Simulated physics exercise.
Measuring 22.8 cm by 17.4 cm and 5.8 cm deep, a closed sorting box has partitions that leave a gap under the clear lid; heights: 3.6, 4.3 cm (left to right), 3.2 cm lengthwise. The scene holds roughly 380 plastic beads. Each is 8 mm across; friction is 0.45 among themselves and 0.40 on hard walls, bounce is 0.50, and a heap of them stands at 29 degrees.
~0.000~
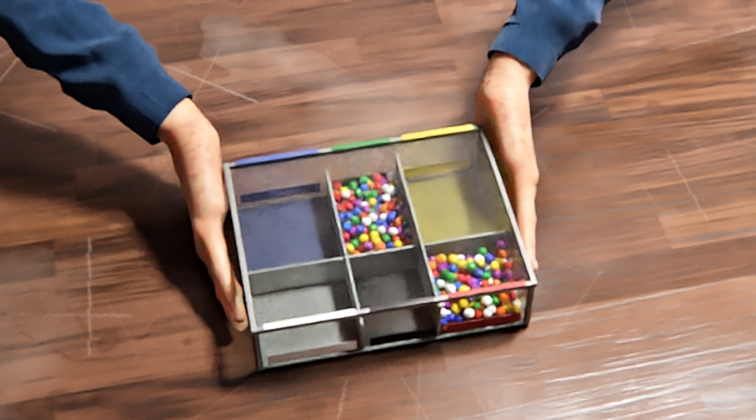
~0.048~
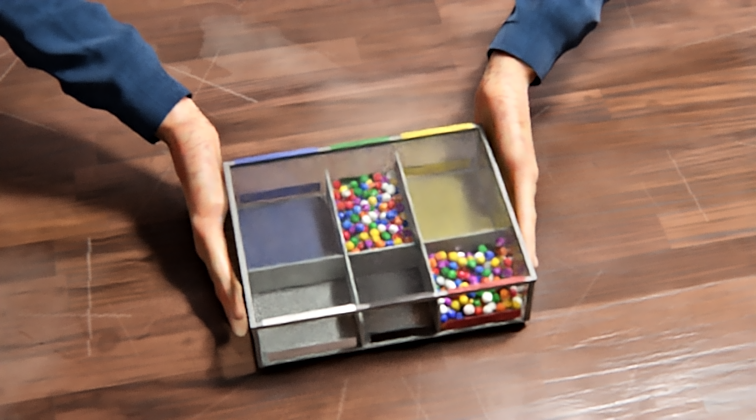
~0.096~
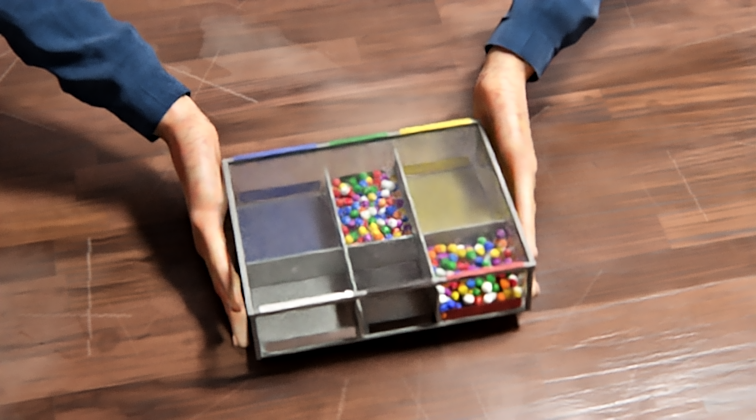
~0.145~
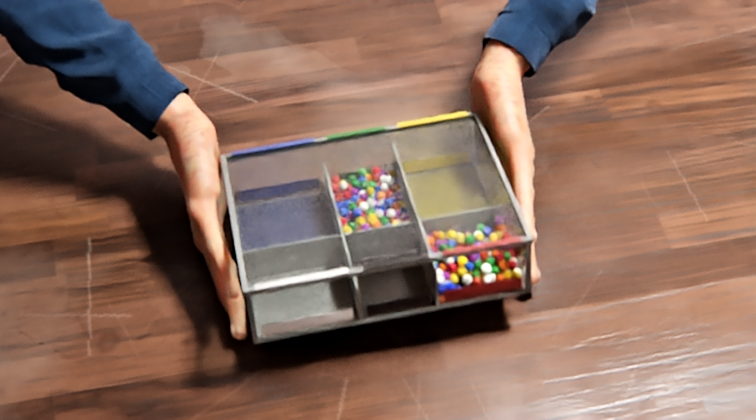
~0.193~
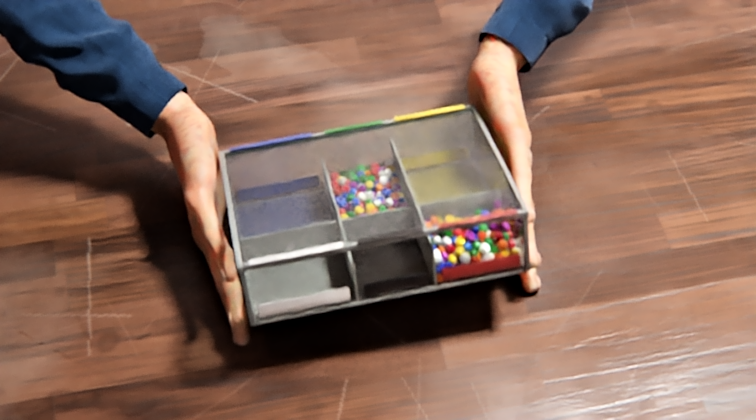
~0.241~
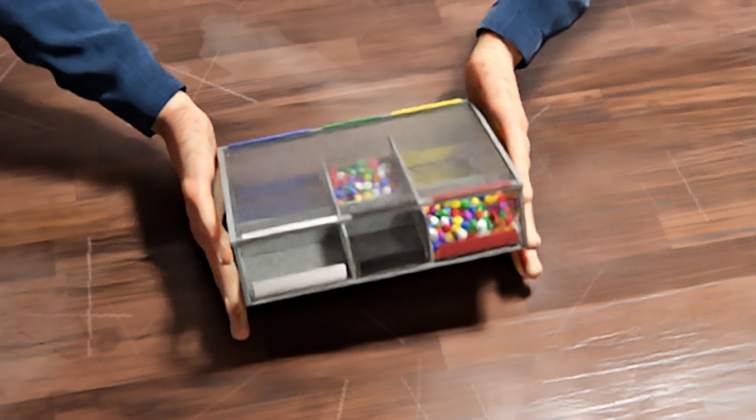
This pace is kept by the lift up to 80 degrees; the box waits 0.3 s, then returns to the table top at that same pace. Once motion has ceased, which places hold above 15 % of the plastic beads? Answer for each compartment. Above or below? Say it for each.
Red: Above, blue: Below, green: Above, yellow: Above, white: Below, black: Below.
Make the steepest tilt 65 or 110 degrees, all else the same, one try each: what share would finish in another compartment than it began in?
About 10 and 50 per cent.
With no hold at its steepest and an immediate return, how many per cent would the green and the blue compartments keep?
That would leave green with 55 percent and blue with 0 percent.
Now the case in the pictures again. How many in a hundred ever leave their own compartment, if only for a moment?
Around 25 percent.
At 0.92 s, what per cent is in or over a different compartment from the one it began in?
Value: Close to 25 %.
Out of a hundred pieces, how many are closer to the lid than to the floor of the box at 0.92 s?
Share: Approx. 30 %.
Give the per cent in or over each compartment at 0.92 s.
In per cent: Red 20, blue 0, green 55, yellow 20, white 0, black 0.
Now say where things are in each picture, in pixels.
The first frame shows box tilt 0 degrees, front corners at (256, 329) and (531, 282); red 45 %, green 55 %.
The second frame shows box tilt 1 degrees, front corners at (256, 325) and (531, 278).
The third frame shows box tilt 5 degrees, front corners at (253, 312) and (530, 263), lowest corner left back.
The fourth frame shows box tilt 11 degrees, front corners at (248, 290) and (527, 239), lowest corner left back.
The fifth frame shows box tilt 18 degrees, front corners at (242, 266) and (524, 212), lowest corner left back.
The sixth frame shows box tilt 24 degrees, front corners at (236, 241) and (518, 183), lowest corner left back; red 45 %, green 55 %. Its pace works out near 130 degrees a second.
After 0.92 s, tilt 80 degrees; red 20 %, green 55 %, yellow 20 %.
After 1.37 s, tilt 43 degrees; red 20 %, green 55 %, yellow 20 %.
After 1.90 s, tilt 0 degrees; red 20 %, green 55 %, yellow 20 %.
At rest (2.7 s), red 20 %, blue 0 %, green 55 %, yellow 20 %, white 0 %, black 0 %.
